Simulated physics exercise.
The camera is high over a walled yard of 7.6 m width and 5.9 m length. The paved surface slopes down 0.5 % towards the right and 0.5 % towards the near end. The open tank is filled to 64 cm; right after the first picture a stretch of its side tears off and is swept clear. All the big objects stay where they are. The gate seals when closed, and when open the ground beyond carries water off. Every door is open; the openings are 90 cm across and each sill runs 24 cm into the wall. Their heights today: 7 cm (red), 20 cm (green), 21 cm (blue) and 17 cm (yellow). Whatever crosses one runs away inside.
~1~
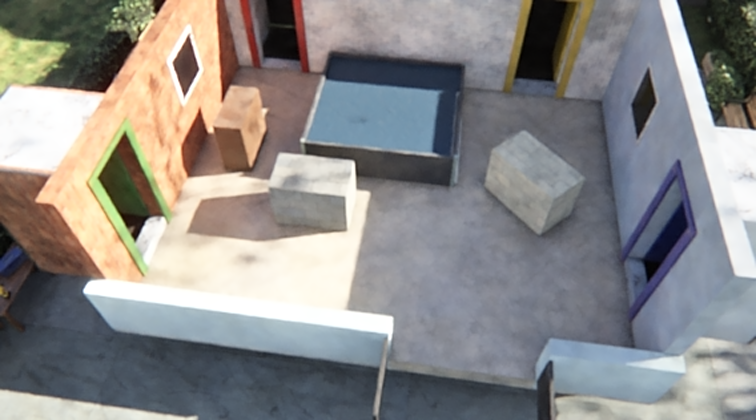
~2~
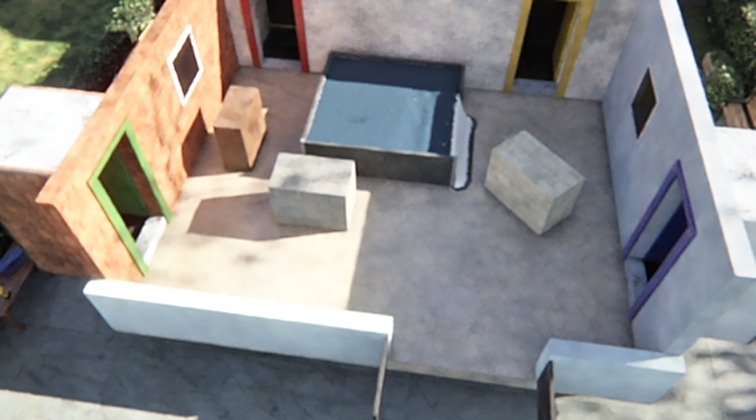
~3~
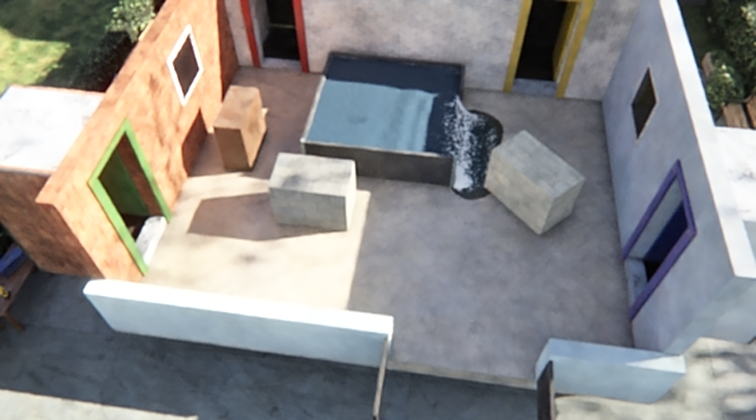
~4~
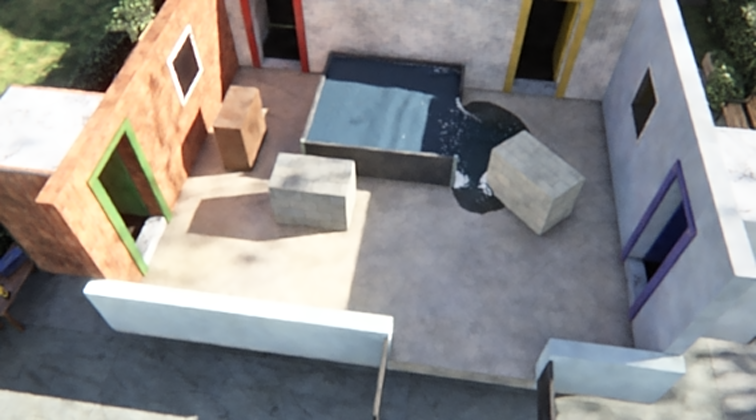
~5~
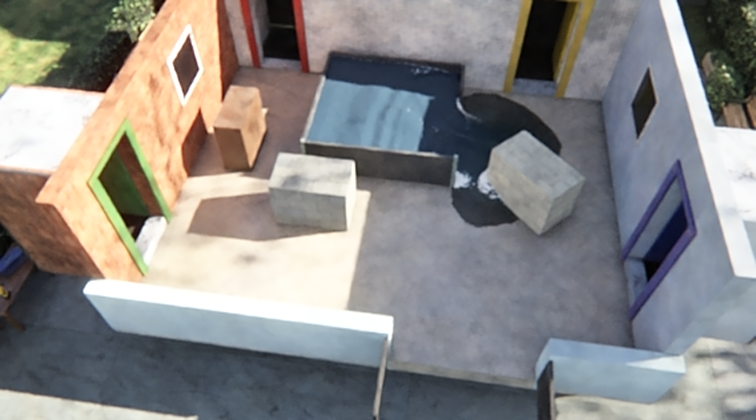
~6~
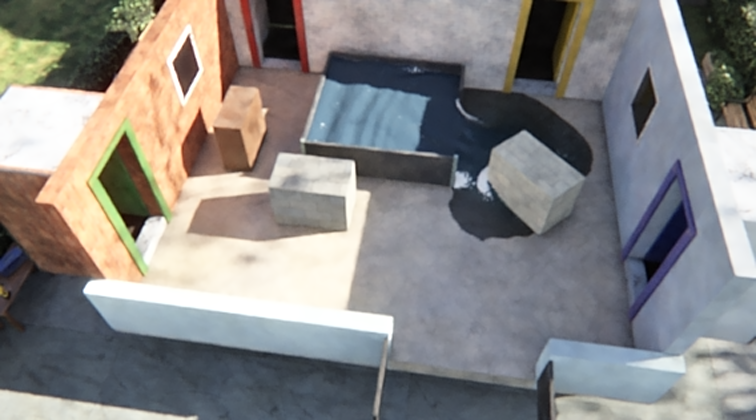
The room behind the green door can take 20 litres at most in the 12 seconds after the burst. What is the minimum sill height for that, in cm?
At least 6 cm or so.
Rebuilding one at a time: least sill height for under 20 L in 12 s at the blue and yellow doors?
About 10.0 cm at blue and 26 cm at yellow.
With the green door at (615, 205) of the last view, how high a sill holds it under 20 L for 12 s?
Roughly 17 cm.
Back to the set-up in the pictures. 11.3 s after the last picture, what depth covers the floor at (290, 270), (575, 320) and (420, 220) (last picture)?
In that order: 5, 10 and 1 cm.
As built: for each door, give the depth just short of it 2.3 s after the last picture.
Depths in cm: Red 0, green 0, blue 6, yellow 28.
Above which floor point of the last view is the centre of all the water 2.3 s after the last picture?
Around (471, 153).
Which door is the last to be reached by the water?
The green one.
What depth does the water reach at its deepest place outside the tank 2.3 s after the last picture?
Roughly 41 cm.
Then, 0.7 s after the last picture water covers 25 % of the floor, deepest (56 cm) near (491, 180); it has not reached the green door.
Then, 2.3 s after the last picture water covers 50 % of the floor, deepest (41 cm) near (583, 103); it has not reached the green door.
Then, 11.3 s after the last picture water covers 95 % of the floor, deepest (13 cm) near (637, 378); 9 cm at the green door, 0 litres in over its 20 cm sill.
At the green door as built, the water peaked near 12 cm, 9.3 s after the last picture.
Run again over the same 12 s with other heights there, 32 litres in over 5 cm, 14 litres over 7 cm. The limit of 20 litres is kept from about 6 cm up.
